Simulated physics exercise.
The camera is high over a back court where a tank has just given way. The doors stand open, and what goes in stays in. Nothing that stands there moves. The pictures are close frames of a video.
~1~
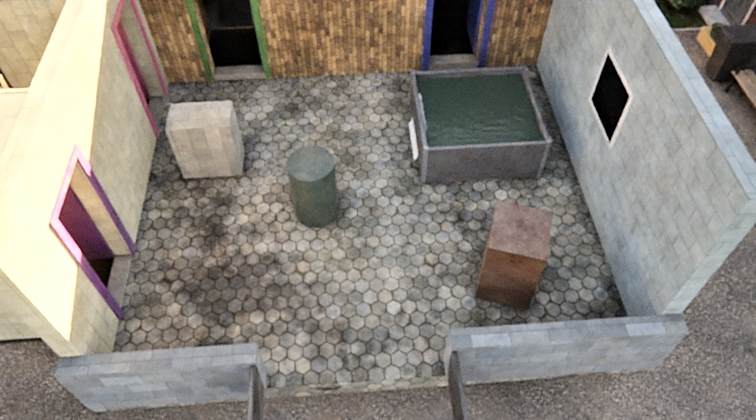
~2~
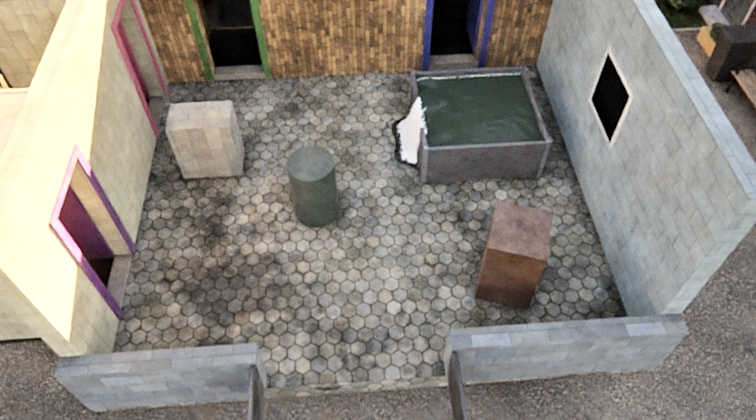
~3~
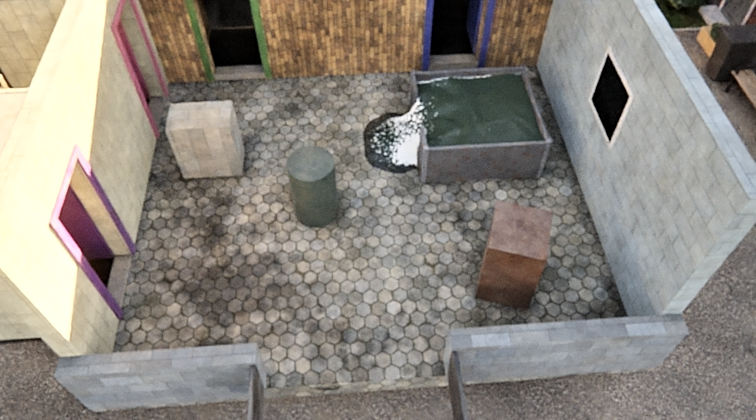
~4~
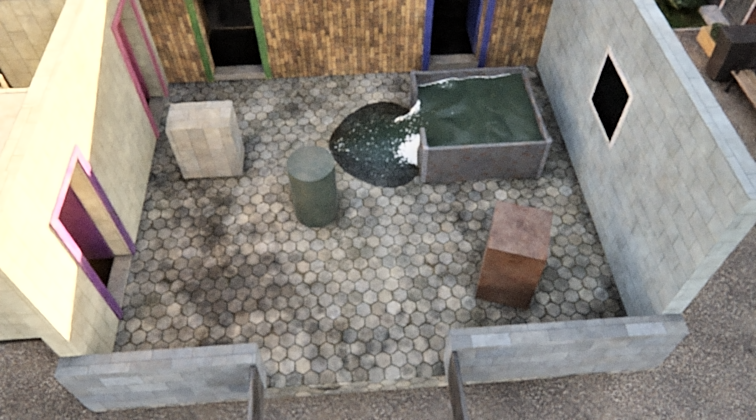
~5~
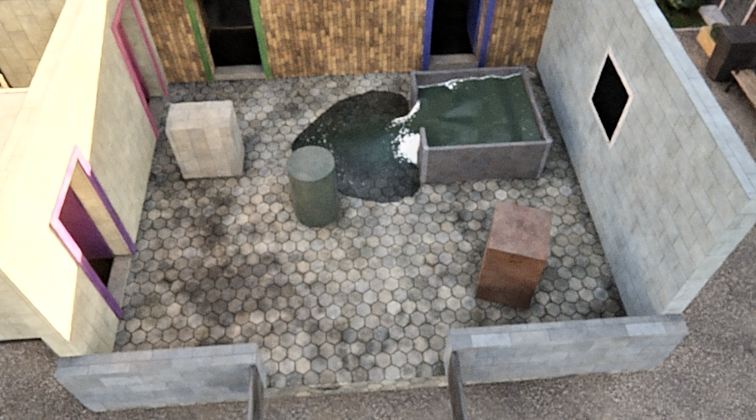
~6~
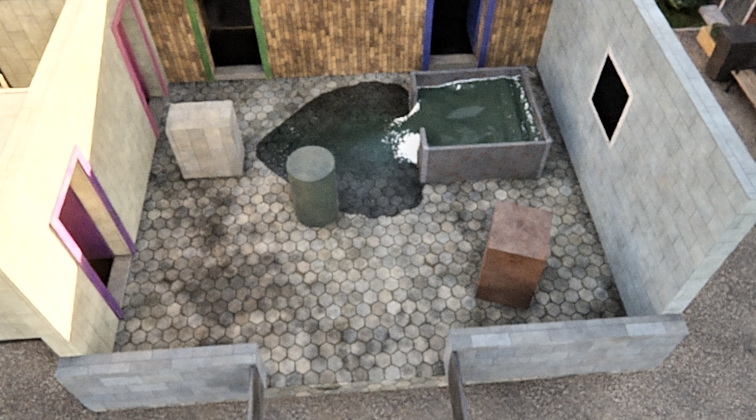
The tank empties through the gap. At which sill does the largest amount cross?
The pink doorway takes the most.
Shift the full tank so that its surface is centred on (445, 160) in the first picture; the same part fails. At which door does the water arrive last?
I say the blue-painted one.
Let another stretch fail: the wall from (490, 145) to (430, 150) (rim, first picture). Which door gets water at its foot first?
I say the one in purple.
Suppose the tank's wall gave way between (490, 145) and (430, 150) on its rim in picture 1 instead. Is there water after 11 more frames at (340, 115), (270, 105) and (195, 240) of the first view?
One after the other: Dry, not flooded, no water.
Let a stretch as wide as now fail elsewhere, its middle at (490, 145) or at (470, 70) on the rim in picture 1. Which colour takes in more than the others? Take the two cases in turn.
First the purple one, then the blue-painted one.
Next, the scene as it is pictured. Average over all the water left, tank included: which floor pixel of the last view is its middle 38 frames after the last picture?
At about (318, 173).
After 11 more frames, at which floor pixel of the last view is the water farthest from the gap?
Close to (124, 302).
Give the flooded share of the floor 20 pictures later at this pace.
I make it 45 per cent.
A moment on, water covers 30 % of the floor; purple door not reached, pink door not reached, blue door not reached, green door not reached.
Next, water covers 45 % of the floor; purple door wet at the sill, nothing in, pink door some in, blue door not reached, green door wet at the sill, nothing in.
Then, water covers 45 % of the floor; purple door some in, pink door a lot in, blue door not reached, green door wet at the sill, nothing in.
Later, water covers 60 % of the floor; purple door some in, pink door a lot in, blue door not reached, green door wet at the sill, nothing in.
In the end, water covers 80 % of the floor; purple door some in, pink door a lot in, blue door wet at the sill, nothing in, green door wet at the sill, nothing in; the pink door has let in the most.
